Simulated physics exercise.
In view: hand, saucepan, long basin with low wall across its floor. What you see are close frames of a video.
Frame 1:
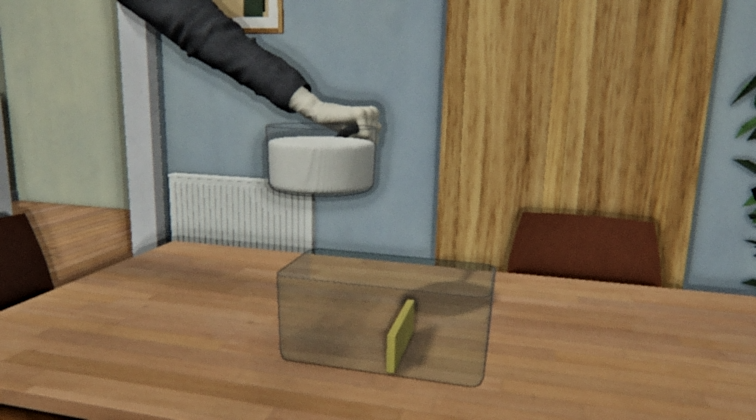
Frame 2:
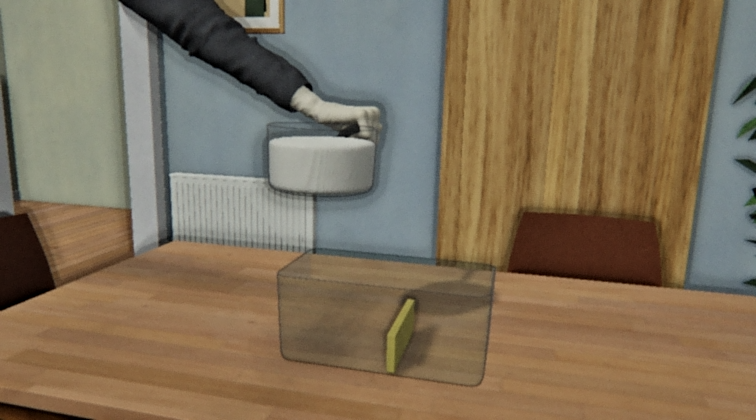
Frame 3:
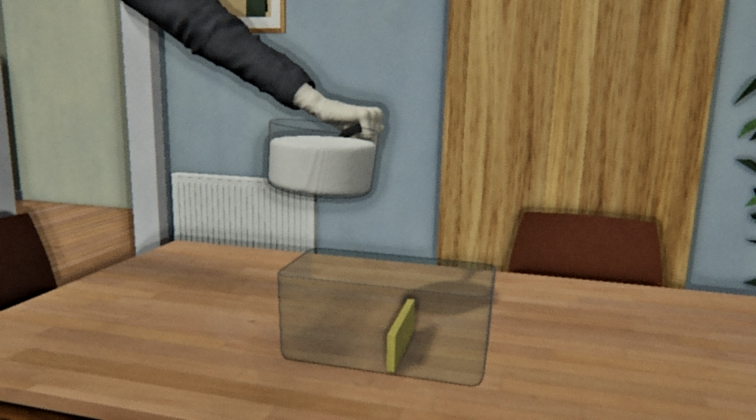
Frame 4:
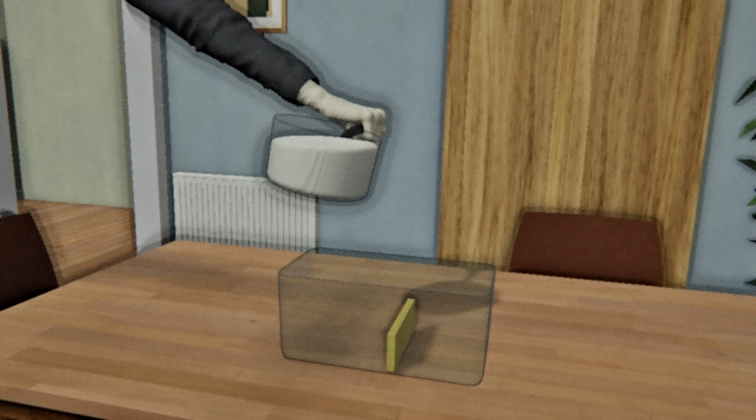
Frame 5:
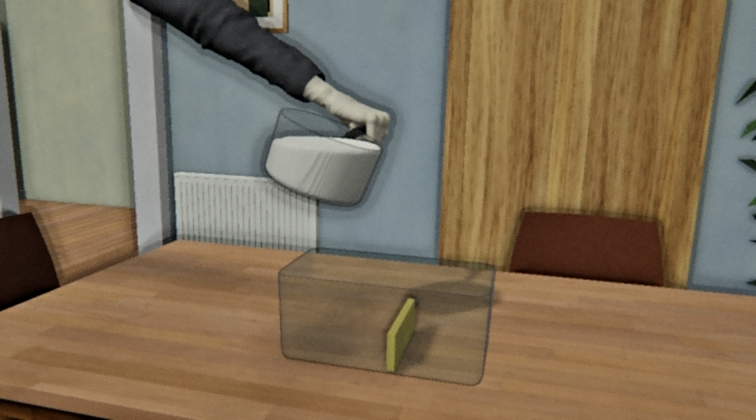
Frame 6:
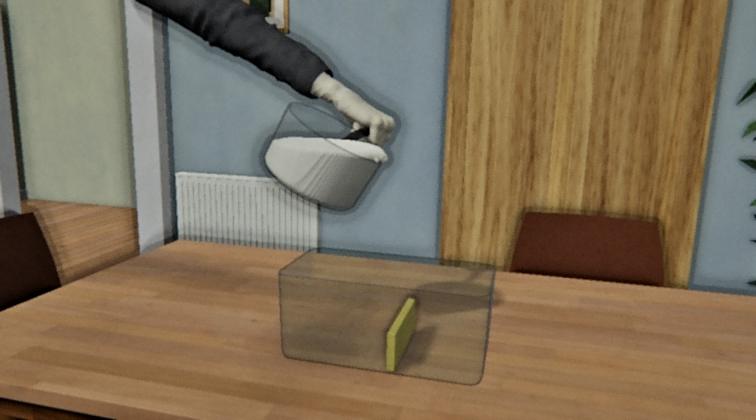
An arm in a dark sleeve with a pale hand reaches in from the upper left of a dining room, seen from a steady view across a wooden table. It holds a clear container of white milk above a long see-through basin with a low yellow-green wall inside, before blue walls, a wood panel and reddish-brown chairs. The hand holds nearly still, then gradually tilts the container down to the right while the milk shifts toward that rim.
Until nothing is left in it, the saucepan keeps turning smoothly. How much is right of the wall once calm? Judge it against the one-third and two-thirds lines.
The share right of the wall is going to reach a third without passing two thirds.
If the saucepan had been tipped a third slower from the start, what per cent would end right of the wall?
Around 70 percent.
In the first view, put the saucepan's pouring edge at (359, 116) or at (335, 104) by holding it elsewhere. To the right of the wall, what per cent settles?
First try: About 45 %; second try: About 15 %.
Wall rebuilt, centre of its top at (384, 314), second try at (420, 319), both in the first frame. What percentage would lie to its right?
It would come to roughly 90 per cent the first time and roughly 35 per cent the second.
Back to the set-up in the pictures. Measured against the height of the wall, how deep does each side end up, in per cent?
Left 40 per cent, right 70.
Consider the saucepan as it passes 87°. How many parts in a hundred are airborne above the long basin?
Roughly 40 %.
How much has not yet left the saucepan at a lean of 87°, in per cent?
About 40 per cent.
A moment on, the saucepan is tipped on its side and 41 per cent is still to pour, 1 is left of the wall and 18 right of it.
Next, the saucepan is tipped right over and 10 per cent is still to pour, 17 is left of the wall and 63 right of it.
Then the saucepan is tipped right over and 2 per cent is still to pour, 38 is left of the wall and 57 right of it.
Later the saucepan is tipped right over and 0 per cent is still to pour, 45 is left of the wall and 53 right of it.
In the end 45 per cent lies left of the wall, 53 right of it and 1 outside.
